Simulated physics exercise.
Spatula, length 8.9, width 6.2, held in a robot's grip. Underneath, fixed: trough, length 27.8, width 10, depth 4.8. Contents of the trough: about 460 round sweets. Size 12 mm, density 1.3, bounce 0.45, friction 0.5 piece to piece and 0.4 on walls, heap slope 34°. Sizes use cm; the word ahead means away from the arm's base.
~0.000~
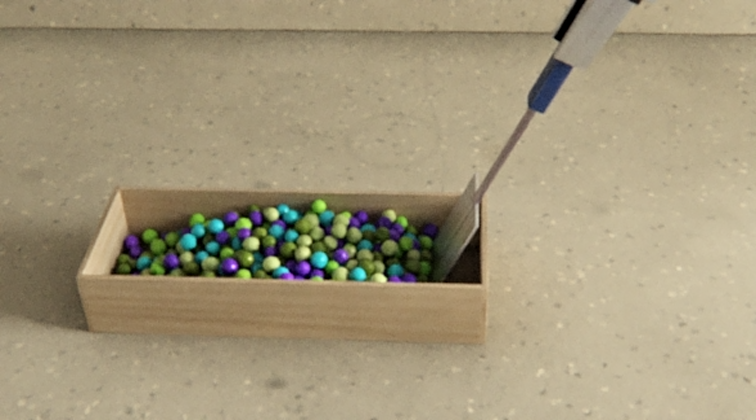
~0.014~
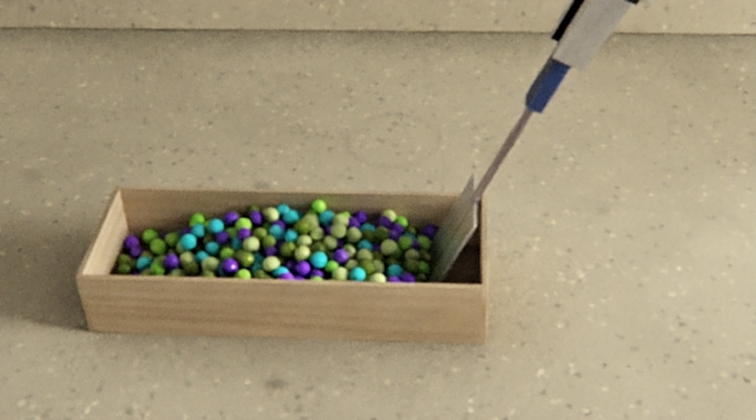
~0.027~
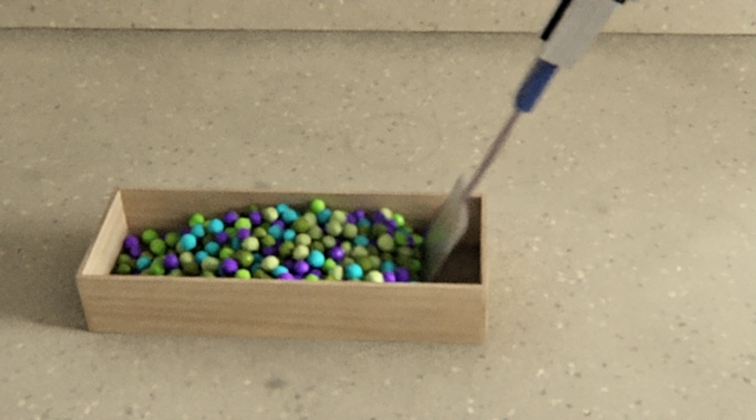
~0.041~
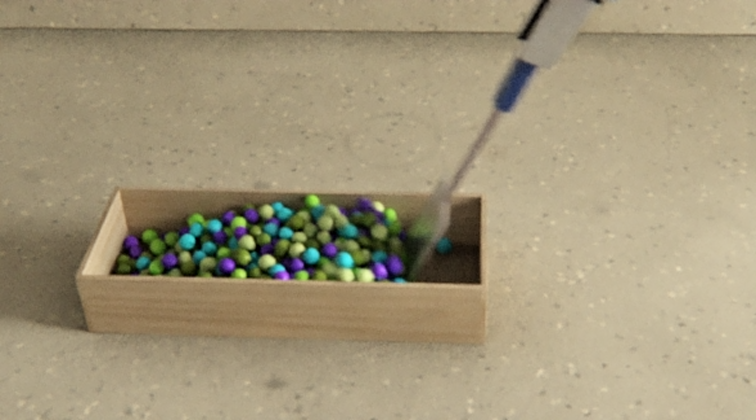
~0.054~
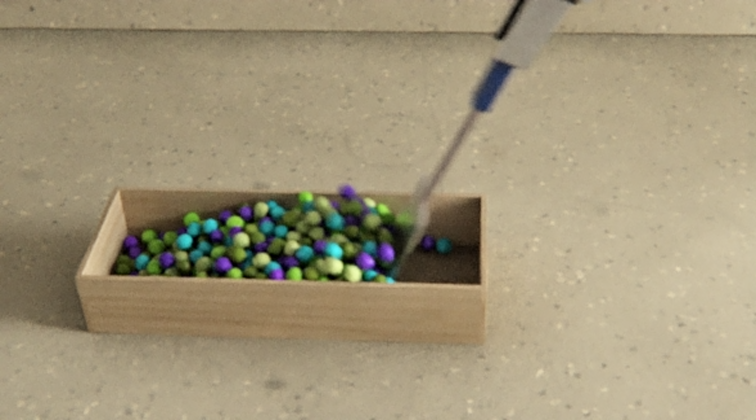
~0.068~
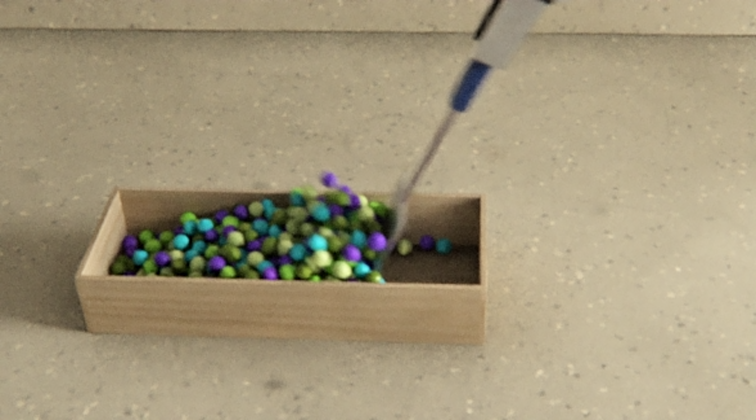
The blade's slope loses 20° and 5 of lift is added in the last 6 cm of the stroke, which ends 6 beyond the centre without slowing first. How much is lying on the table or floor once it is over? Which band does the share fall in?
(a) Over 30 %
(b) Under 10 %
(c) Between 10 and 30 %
a.
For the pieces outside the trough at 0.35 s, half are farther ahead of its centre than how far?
I reckon roughly 22 centimetres.
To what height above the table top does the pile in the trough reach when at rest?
Top of the heap: Roughly 6.0 cm above the table top.
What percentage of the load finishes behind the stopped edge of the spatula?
Some 20 percent of the load.
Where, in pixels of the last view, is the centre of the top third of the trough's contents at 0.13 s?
Roughly pixel (251, 218).
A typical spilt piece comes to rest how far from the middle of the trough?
I reckon close to 32 centimetres.
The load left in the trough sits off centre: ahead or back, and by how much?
What stays is shifted forward by around 7.0 cm.
After 0.10 s, sloping 65°, highest piece 11 above the table; 459 in the trough, 2 on the blade or in flight.
After 0.13 s, sloping 58°, highest piece 12 above the table; 446 in the trough, 15 on the blade or in flight.
After 0.35 s, sloping 45°, highest piece 8 above the table; 282 in the trough, 160 on the table or floor, 19 on the blade or in flight.
After 1.40 s, sloping 45°, highest piece 6 above the table; 278 in the trough, 183 on the table or floor.
In the end, 278 in the trough, 183 on the table or floor. That is 40 % on the table or floor.
